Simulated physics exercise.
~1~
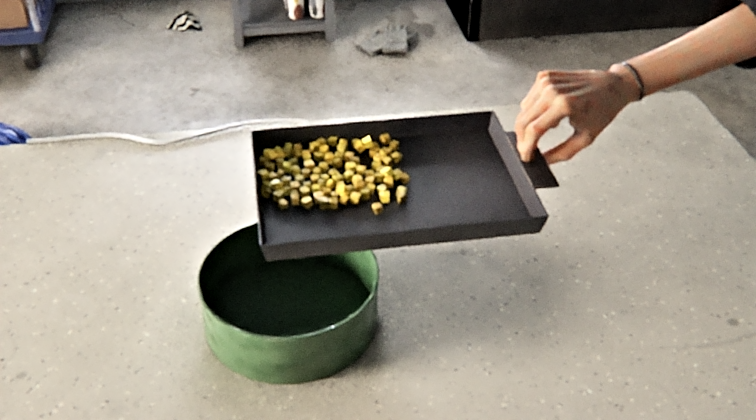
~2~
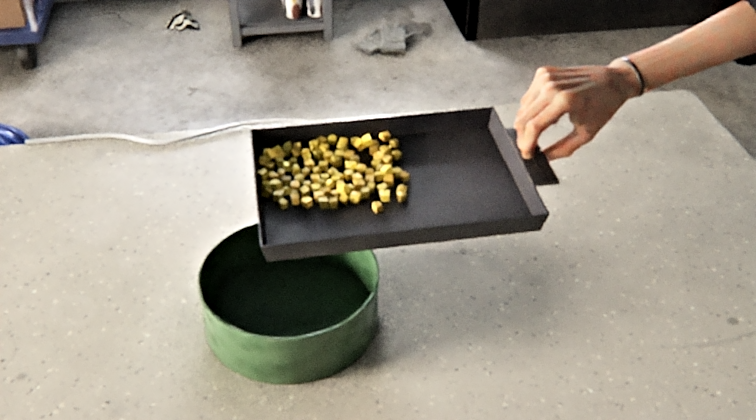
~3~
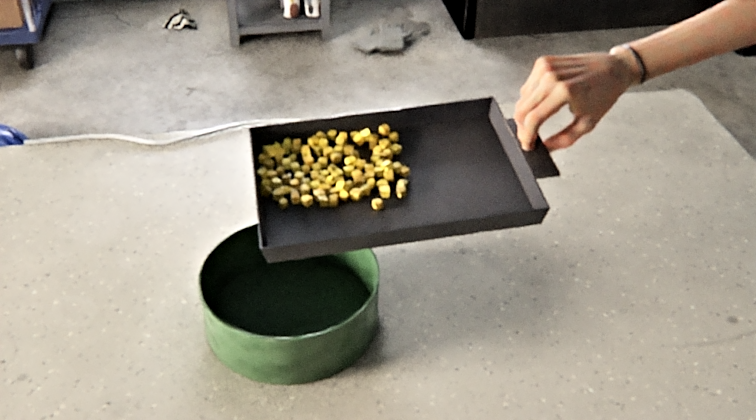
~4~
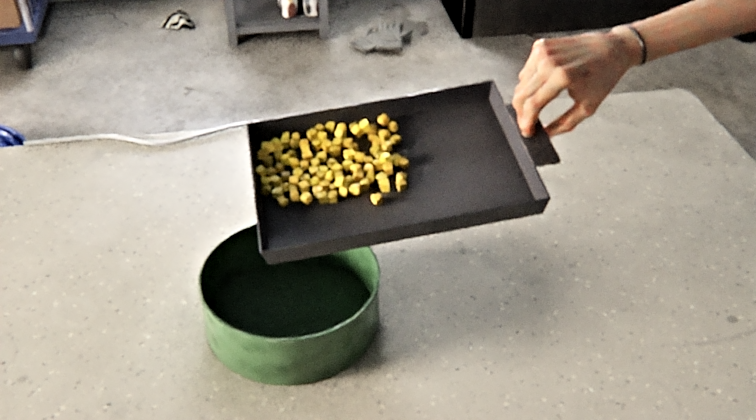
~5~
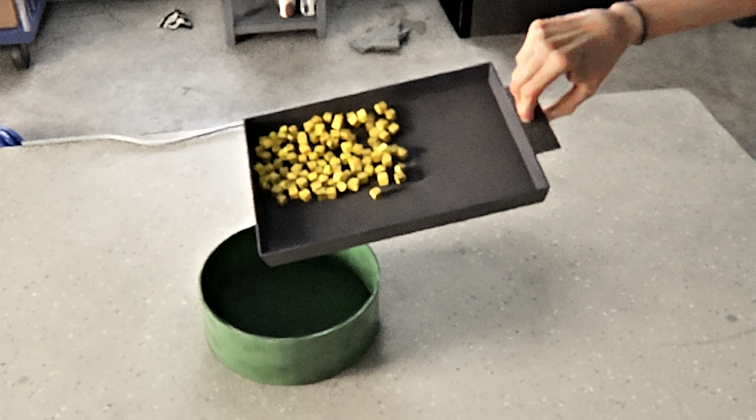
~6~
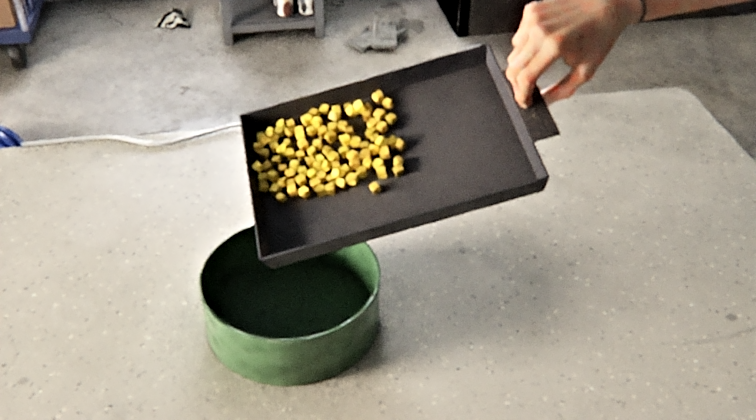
On a speckled grey table, a hand raised the right side of a dark tray of small yellow cubes, slowly tilting it toward the left above a green pot while the cubes stayed bunched together.
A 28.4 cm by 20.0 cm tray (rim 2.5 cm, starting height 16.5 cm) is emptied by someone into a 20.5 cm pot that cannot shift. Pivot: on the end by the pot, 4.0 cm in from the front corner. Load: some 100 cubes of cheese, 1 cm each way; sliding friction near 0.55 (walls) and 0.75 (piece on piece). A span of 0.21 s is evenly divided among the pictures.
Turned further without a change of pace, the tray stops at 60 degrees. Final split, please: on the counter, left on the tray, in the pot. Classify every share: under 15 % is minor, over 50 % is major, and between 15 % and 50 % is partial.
Counter: Partial, tray: Major, pot: Minor.
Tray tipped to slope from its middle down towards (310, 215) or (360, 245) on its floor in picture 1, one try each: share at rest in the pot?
About 5 per cent on the first try and 0 per cent on the second.
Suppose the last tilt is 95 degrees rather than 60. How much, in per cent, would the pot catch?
You'd end up with some 15 % in the pot.
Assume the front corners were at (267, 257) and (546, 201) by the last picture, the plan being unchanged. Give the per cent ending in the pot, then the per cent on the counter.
Split: Pot = 0, counter = 40.
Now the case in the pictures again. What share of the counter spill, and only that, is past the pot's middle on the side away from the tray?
That works out to about 100 percent.
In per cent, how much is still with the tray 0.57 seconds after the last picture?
Close to 80 in a hundred parts of the load.
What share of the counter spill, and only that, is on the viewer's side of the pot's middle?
About 100 per cent.
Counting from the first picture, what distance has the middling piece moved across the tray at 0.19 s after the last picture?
It has moved some 0 cm from its start.
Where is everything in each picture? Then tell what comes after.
In the first frame, tray tilt 0 degrees, front corners at (265, 241) and (542, 214); middle of the pieces at (333, 174); pot at (289, 272).
In the second frame, tray tilt 1 degrees, front corners at (266, 242) and (543, 211); middle of the pieces at (333, 173).
In the third frame, tray tilt 3 degrees, front corners at (266, 244) and (544, 205), lowest corner left front; middle of the pieces at (333, 169).
In the fourth frame, tray tilt 8 degrees, front corners at (265, 247) and (544, 195), lowest corner left front; middle of the pieces at (332, 164).
In the fifth frame, tray tilt 13 degrees, front corners at (265, 251) and (543, 185), lowest corner left front; middle of the pieces at (330, 158).
In the sixth frame, tray tilt 18 degrees, front corners at (264, 254) and (542, 174), lowest corner left front; middle of the pieces at (328, 152); pot at (290, 274).
Then, 0.19 s after the last picture, tilt 40 degrees; the tray holds 100 %, the pot 0 %.
Then, 0.31 s after the last picture, tilt 54 degrees; the tray holds 100 %, the pot 0 %.
Then, 0.57 s after the last picture, tilt 60 degrees; the tray holds 80 %, the pot 0 %.
In the end, counter 30 %, tray 70 %, pot 0 %.
